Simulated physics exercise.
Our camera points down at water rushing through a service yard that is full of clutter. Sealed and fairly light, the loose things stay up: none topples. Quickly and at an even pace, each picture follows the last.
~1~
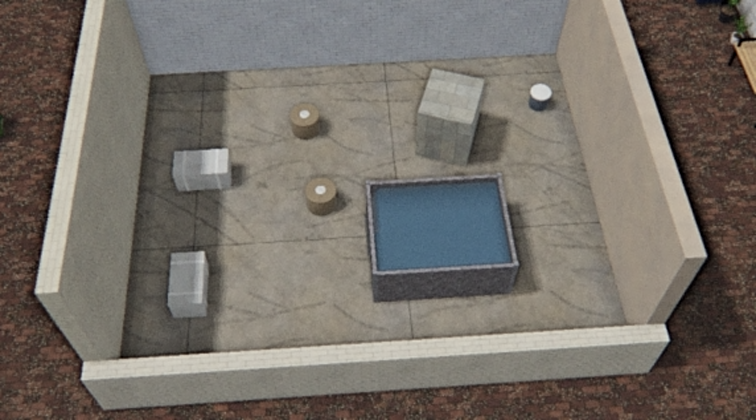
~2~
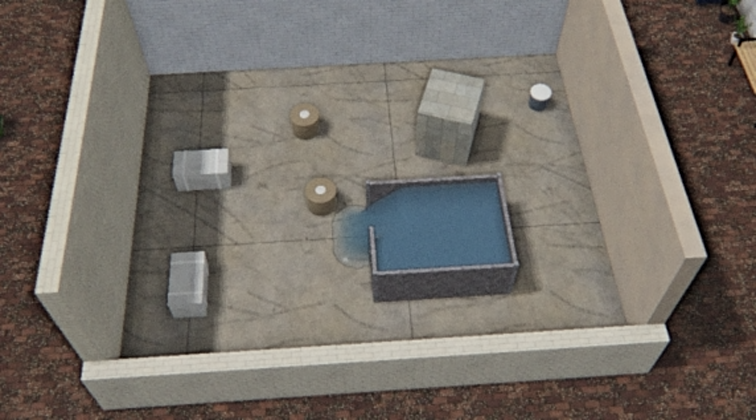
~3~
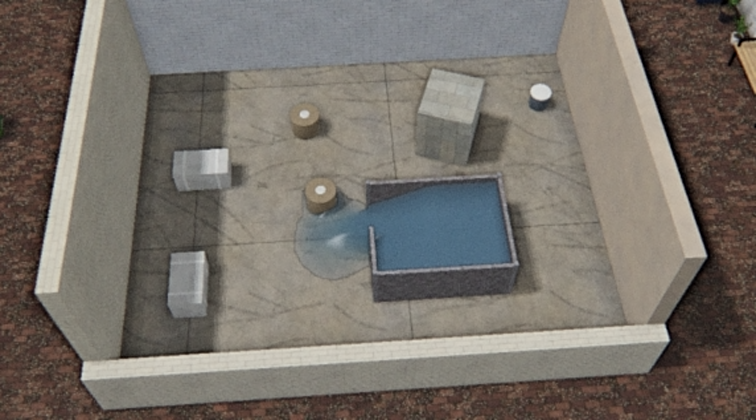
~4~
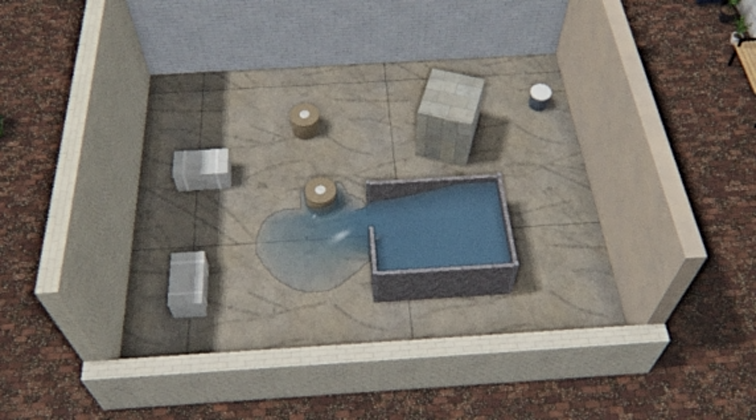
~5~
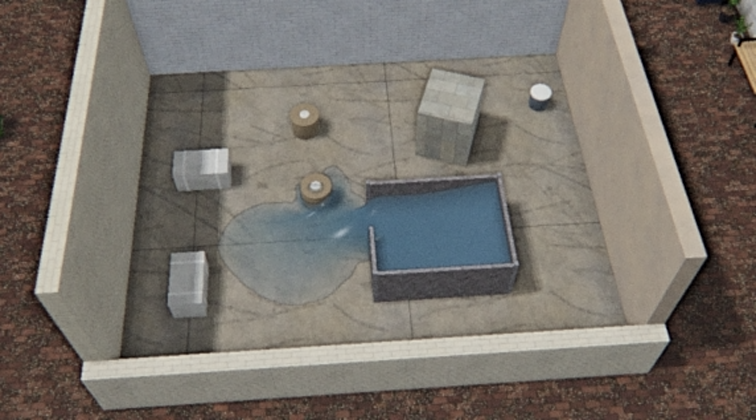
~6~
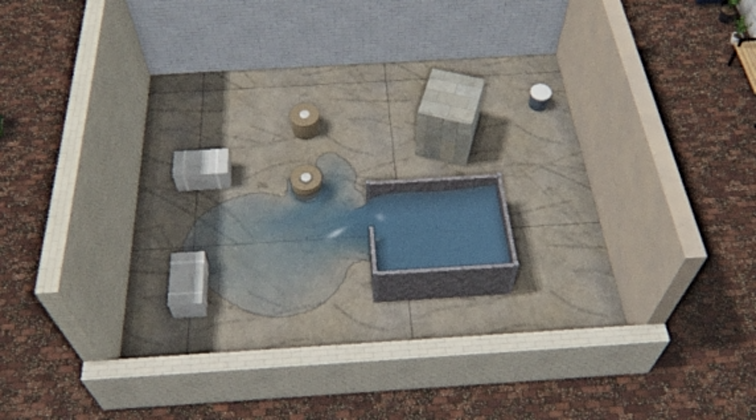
Walled service yard seen from above, water pouring leftward from an open-sided tank, spreading across concrete and nudging one round tub slightly.
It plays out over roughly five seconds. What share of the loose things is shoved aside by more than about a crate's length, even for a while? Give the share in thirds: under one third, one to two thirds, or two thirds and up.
So the part that moves far is between the one-third and two-thirds marks.
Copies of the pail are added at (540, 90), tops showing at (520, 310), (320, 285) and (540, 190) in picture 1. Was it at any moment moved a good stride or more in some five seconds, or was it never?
Results - 1: Doesn't go far; 2: Doesn't go far; 3: Doesn't go far.
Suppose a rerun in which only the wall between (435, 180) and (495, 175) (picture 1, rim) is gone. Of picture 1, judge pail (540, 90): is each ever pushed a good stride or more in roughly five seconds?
Travels that far.
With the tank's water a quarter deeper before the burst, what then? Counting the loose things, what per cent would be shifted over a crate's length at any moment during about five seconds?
Something like 60 in a hundred of them.
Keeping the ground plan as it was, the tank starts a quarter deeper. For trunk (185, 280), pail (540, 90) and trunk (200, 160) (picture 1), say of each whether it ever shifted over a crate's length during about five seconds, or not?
In the order asked: Over that distance, below that distance and over that distance.
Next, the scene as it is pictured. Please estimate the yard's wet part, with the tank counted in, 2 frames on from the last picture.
I'd put it at around 30 in a hundred.
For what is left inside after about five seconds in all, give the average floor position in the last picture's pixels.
Estimate: Close to (302, 149) px.
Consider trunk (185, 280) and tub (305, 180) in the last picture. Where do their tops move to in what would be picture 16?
Near (134, 294) and (236, 111).
A moment on, 1 of 5 are well off their spots; 0 afloat.
Next, 2 of 5 are well off their spots; 0 afloat.
Later, 3 of 5 are well off their spots; 1 afloat.
In the end, 3 of 5 are well off their spots, and 3 have been at some point; 1 afloat.
